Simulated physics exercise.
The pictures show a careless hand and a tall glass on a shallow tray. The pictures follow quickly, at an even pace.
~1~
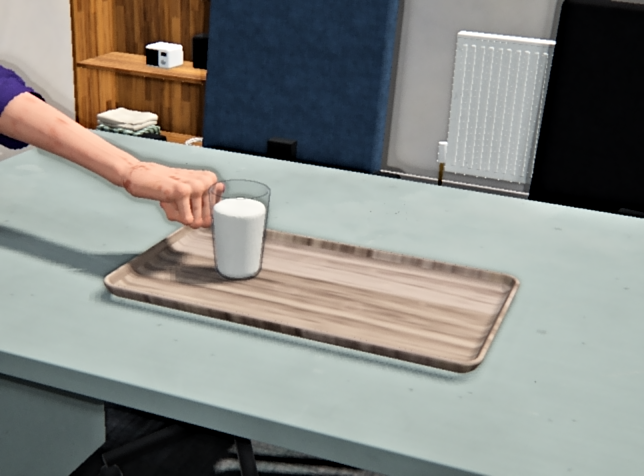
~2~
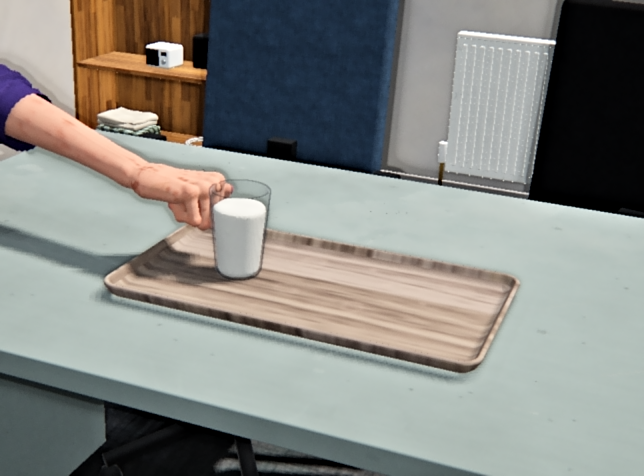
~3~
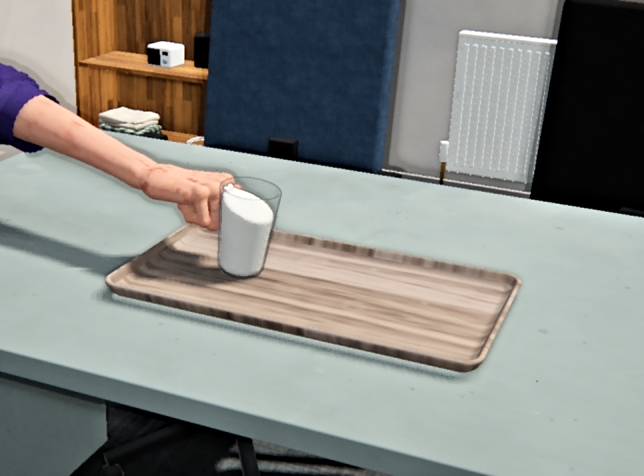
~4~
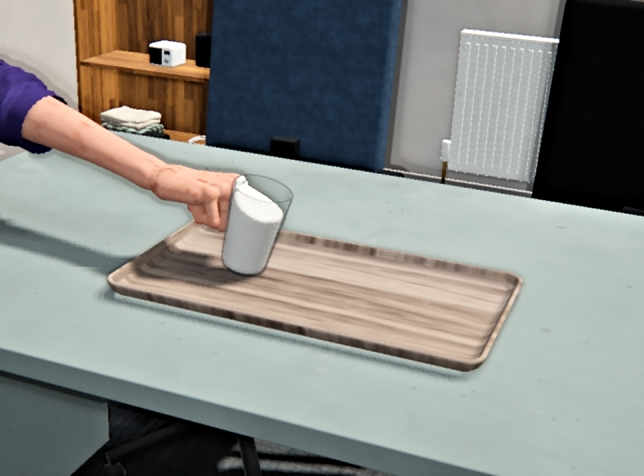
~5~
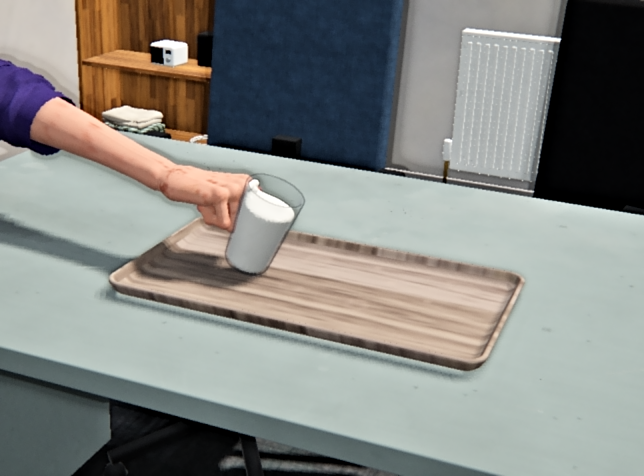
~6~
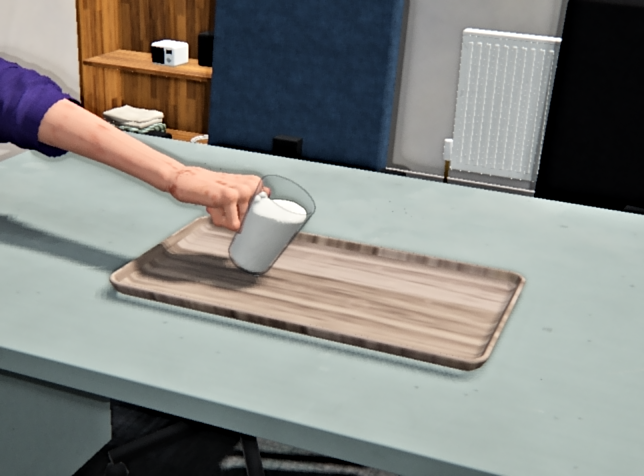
A hand reaching from the left in a purple sleeve grips a clear glass of white liquid on a shallow wooden tray, seen from slightly above on a pale green table. Behind it stand wooden shelves, a dark blue panel, a white radiator and a black panel. The glass stays upright at first, then leans steadily rightward as the hand shifts right and the liquid sways inside.
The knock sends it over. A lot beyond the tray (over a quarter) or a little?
After the fall over a quarter gets off the tray.
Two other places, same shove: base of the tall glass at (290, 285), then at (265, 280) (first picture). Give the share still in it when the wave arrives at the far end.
Roughly 60 per cent, and 50 per cent.
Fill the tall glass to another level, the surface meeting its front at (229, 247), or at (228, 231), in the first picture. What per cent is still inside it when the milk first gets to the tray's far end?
First some 40, then 50 per cent.
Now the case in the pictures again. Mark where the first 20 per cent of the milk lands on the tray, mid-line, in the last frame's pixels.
Near (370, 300).
A moment on, the tall glass is falling and 96 per cent is in the glass, 0 on the tray and 4 above or beyond its rim.
Next, the tall glass lies on its side and 61 per cent is in the glass, 25 on the tray and 14 above or beyond its rim.
Then the tall glass lies on its side and 32 per cent is in the glass, 55 on the tray and 14 above or beyond its rim.
Later the tall glass lies on its side and 16 per cent is in the glass, 43 on the tray and 41 above or beyond its rim.
Finally, 59 per cent is held by tray and glass, 41 is off the tray.
